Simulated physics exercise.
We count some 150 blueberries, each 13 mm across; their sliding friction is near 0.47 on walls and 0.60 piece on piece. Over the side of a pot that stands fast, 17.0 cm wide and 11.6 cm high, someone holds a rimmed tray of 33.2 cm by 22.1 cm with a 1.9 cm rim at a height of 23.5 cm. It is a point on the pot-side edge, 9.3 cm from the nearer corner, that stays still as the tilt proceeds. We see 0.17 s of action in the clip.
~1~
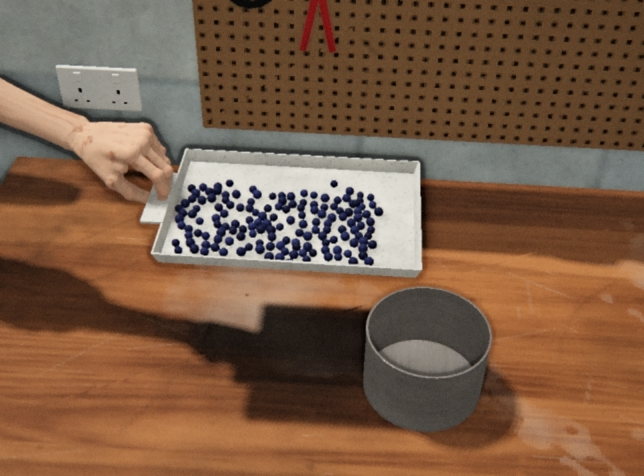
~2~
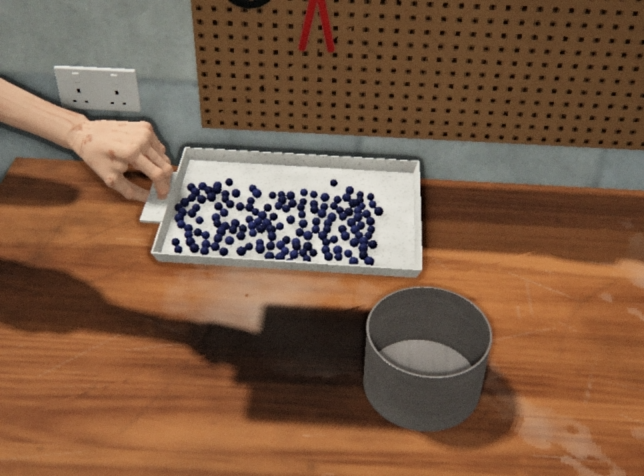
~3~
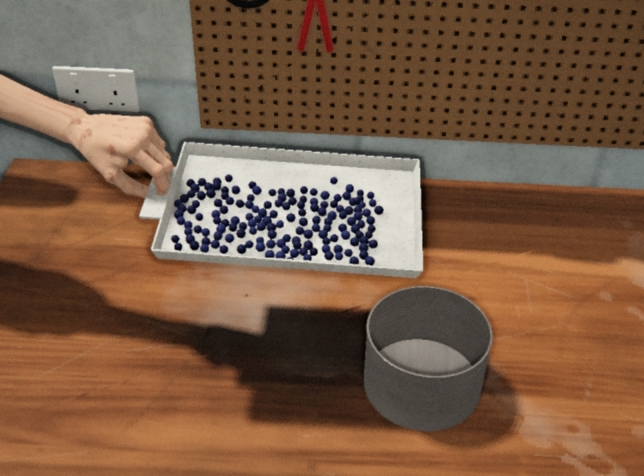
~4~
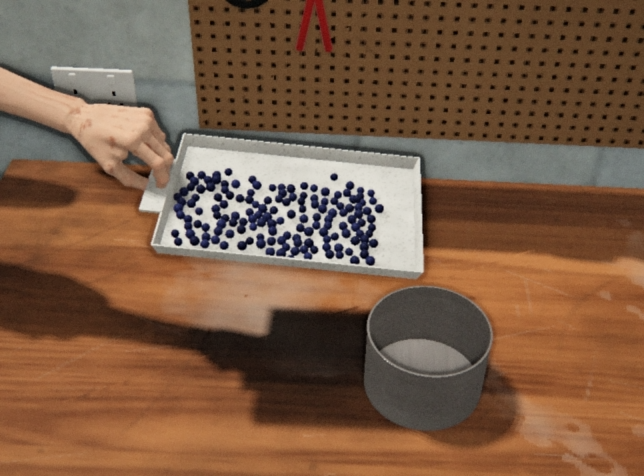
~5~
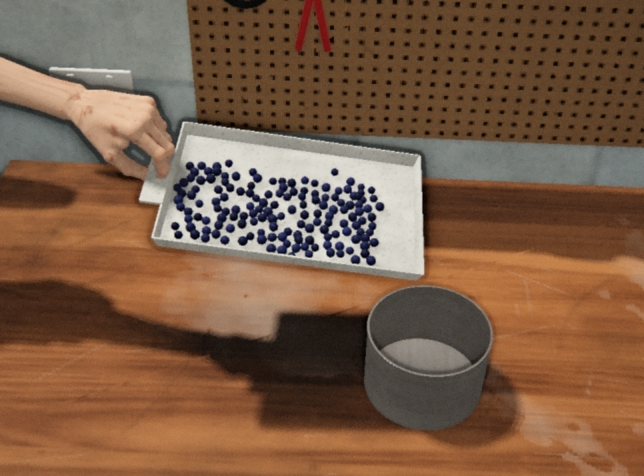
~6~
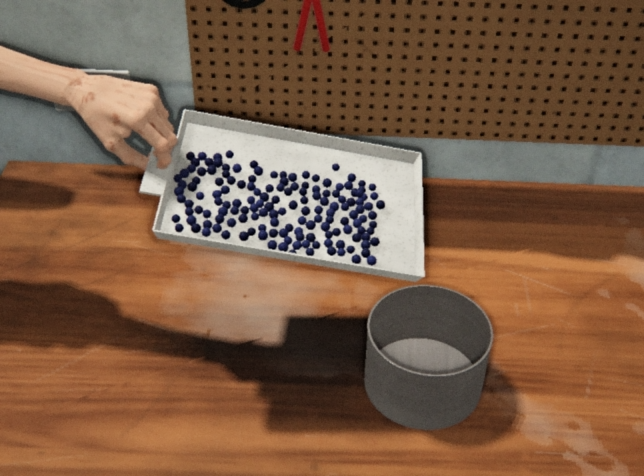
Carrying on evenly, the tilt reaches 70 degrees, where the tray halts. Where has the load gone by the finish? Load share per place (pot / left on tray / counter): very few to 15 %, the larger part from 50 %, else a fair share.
Pot: The larger part; tray: A fair share; counter: Very few.
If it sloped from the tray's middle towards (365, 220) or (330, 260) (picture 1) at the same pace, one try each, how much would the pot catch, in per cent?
30 and 20 %.
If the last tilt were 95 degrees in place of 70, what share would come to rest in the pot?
Result: Close to 95 %.
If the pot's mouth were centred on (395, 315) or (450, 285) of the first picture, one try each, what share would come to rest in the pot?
I'd say close to 45 percent for the first spot and 10 percent for the second.
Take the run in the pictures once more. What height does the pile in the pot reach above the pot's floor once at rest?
Around 2.5 cm above the floor.
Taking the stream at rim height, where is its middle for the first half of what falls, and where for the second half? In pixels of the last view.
Earlier half at about (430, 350), later half at about (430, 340) in pixels.
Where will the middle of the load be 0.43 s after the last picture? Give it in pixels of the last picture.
Somewhere about (369, 236) in the last view.
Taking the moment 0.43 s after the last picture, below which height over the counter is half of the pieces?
Median height: Approx. 28 cm.
Then, 0.26 s after the last picture, tilt 41 degrees; the tray holds 100 %, the pot 0 %.
Then, 0.43 s after the last picture, tilt 60 degrees; the tray holds 100 %, the pot 0 %.
Then, 0.72 s after the last picture, tilt 70 degrees; the tray holds 60 %, the pot 30 %.
In the end, pot 70 %, tray 30 %, counter 5 %.
